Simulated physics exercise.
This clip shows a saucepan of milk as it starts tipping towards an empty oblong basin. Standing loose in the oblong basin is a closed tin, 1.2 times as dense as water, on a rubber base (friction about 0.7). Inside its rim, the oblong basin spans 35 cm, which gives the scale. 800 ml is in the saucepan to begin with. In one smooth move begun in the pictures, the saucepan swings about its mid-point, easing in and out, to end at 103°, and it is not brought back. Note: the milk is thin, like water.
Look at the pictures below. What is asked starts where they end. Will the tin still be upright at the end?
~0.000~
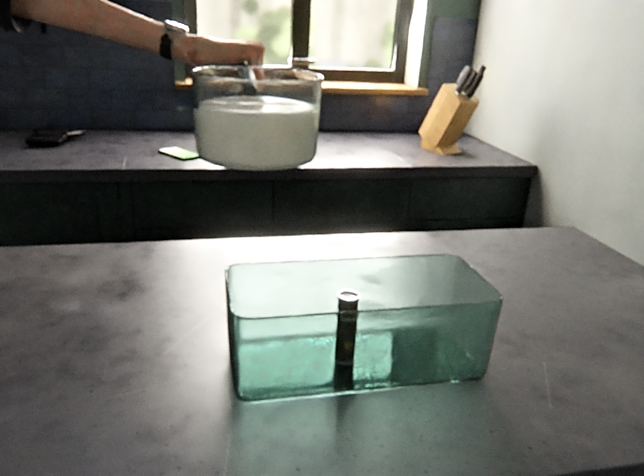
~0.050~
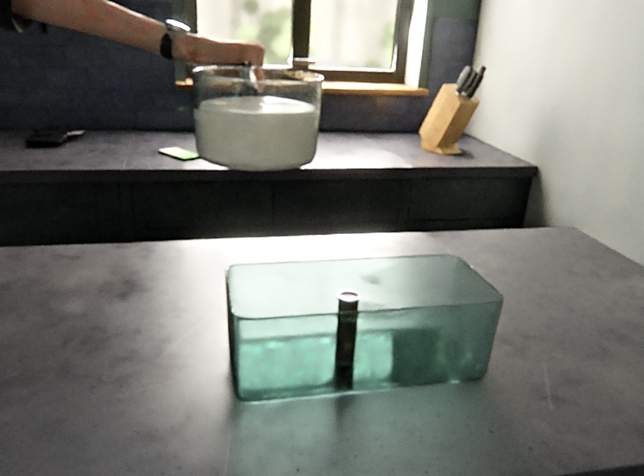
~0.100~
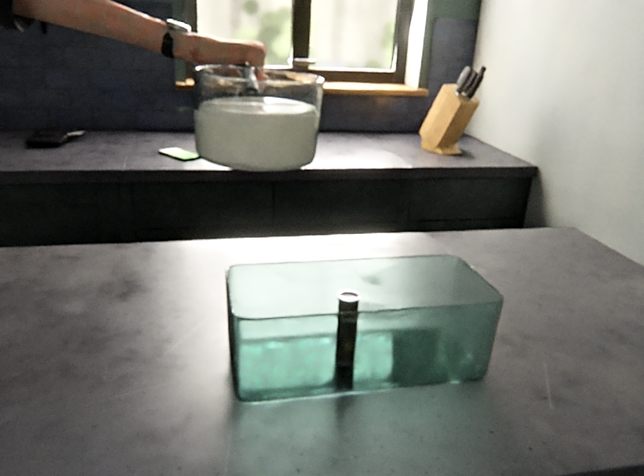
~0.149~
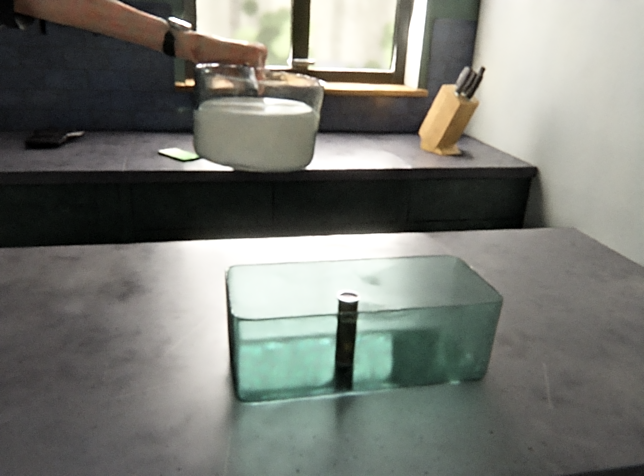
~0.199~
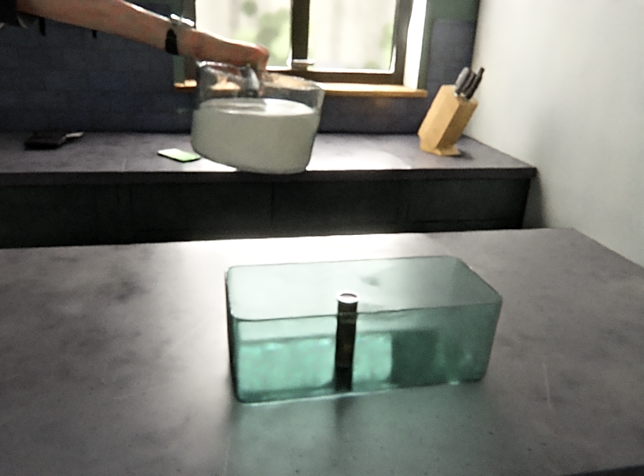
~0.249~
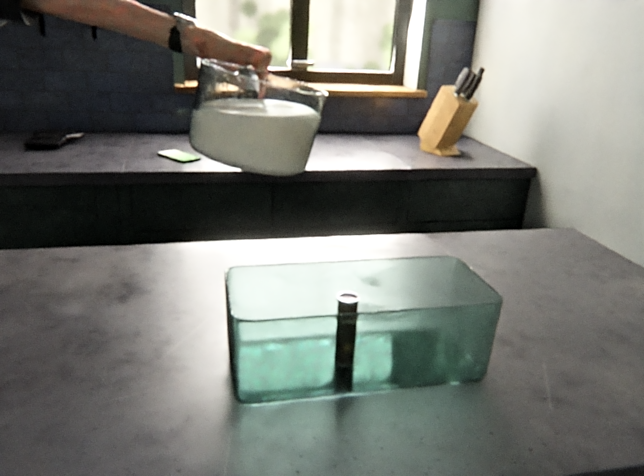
Watch, it's going to keep its feet.
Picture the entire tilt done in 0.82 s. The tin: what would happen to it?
In that case the tin does not tip.
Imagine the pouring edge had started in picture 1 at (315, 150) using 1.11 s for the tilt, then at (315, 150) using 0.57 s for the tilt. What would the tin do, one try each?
In the first try it comes down; in the second it comes down.
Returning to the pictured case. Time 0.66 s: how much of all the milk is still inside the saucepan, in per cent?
78 %.
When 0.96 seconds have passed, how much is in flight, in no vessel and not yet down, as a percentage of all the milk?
Near 26 percent.
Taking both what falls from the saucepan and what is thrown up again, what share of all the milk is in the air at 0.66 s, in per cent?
Some 22 per cent, I reckon.
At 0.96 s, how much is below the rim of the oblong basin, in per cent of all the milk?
I reckon close to 52 per cent.
After 0.66 s the tilt is 66° and 79 per cent is still to pour; the tin stands where it began.
After 0.96 s the tilt is 98° and 21 per cent is still to pour; the tin stands where it began.
After 1.27 s the tilt is 103° and 2 per cent is still to pour; the tin stands where it began.
After 1.61 s the tilt is 103° and 0 per cent is still to pour; the tin stands where it began.
In the end the tin stands where it began.
